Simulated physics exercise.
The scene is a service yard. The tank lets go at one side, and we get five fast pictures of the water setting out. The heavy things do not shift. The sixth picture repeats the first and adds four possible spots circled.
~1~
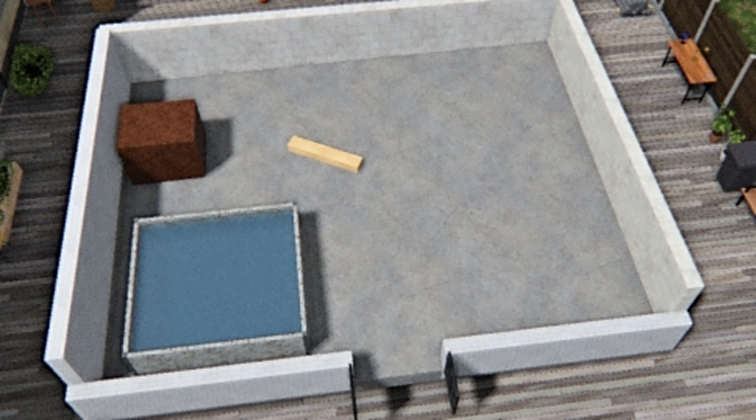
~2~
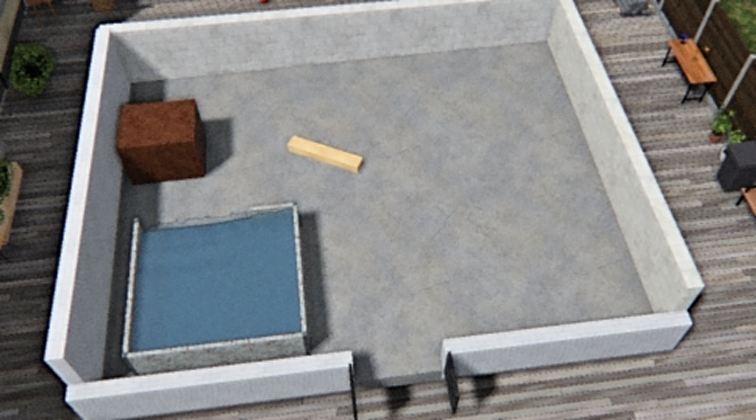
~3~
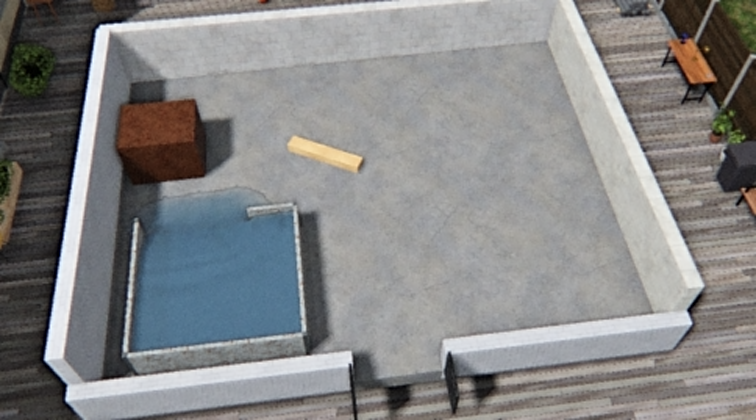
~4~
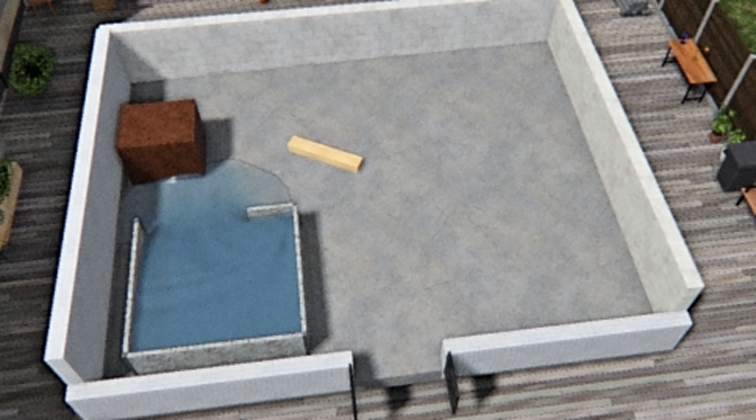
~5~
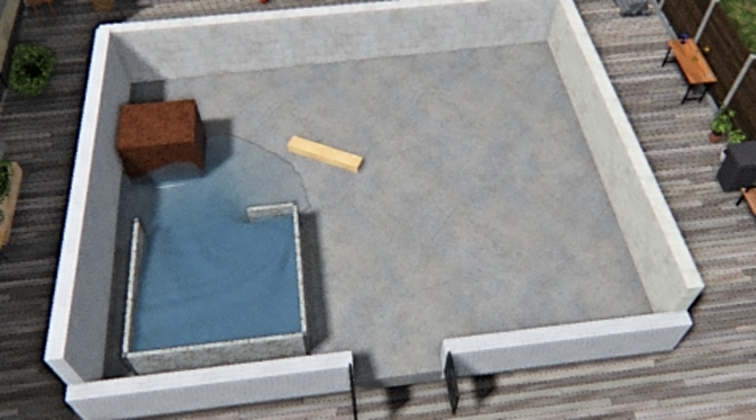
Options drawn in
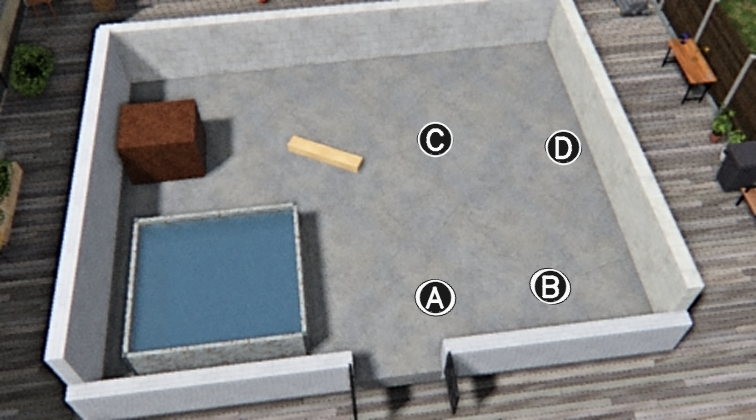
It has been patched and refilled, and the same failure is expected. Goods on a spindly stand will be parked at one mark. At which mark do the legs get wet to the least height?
C.
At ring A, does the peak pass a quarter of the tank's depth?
No, less.
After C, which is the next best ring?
That is ring D.
On the marked copy, A at (435, 297); B at (550, 286); C at (435, 139); D at (563, 147).
With A, the water peaks at about 19 % of the depth that stood in the tank.
With B, the water peaks at about 20 % of the depth that stood in the tank.
With C, the water peaks at about 4 % of the depth that stood in the tank.
With D, the water peaks at about 11 % of the depth that stood in the tank.
